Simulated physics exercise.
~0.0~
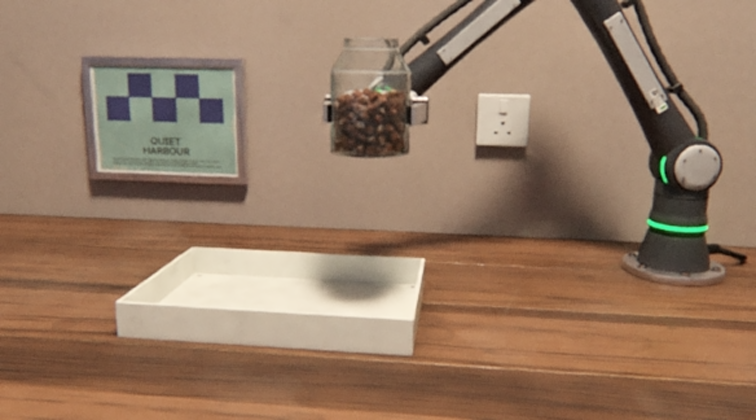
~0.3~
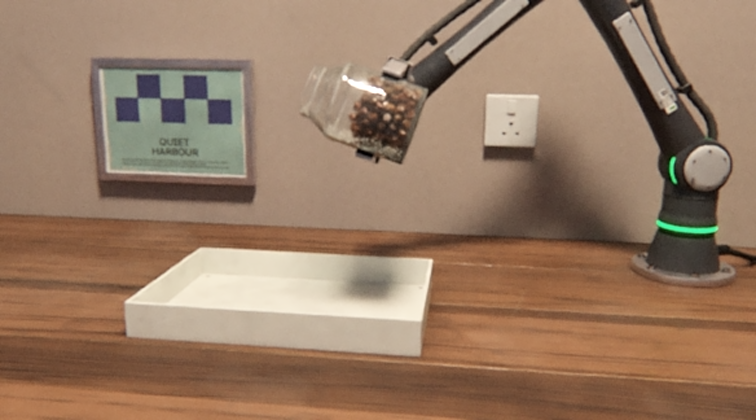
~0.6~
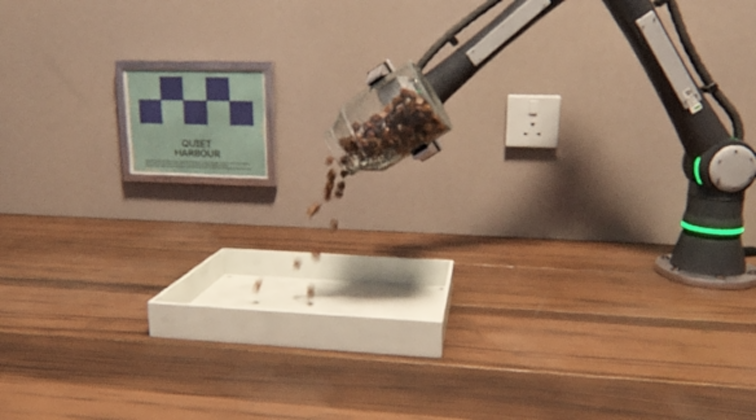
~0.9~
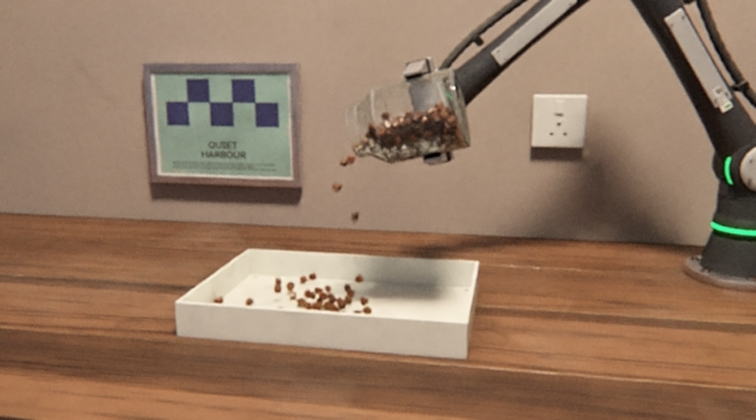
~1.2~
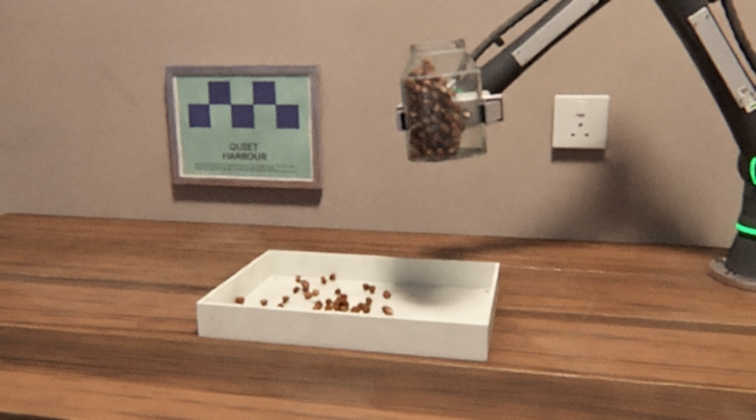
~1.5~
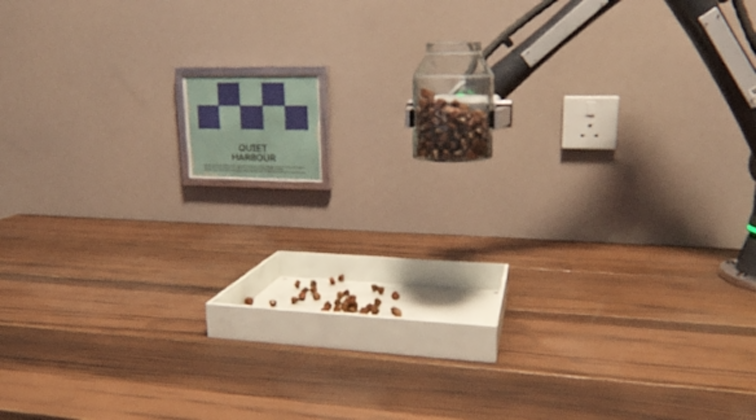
A robot arm tips a jar, spills some brown pellets into a white tray, and rights it.
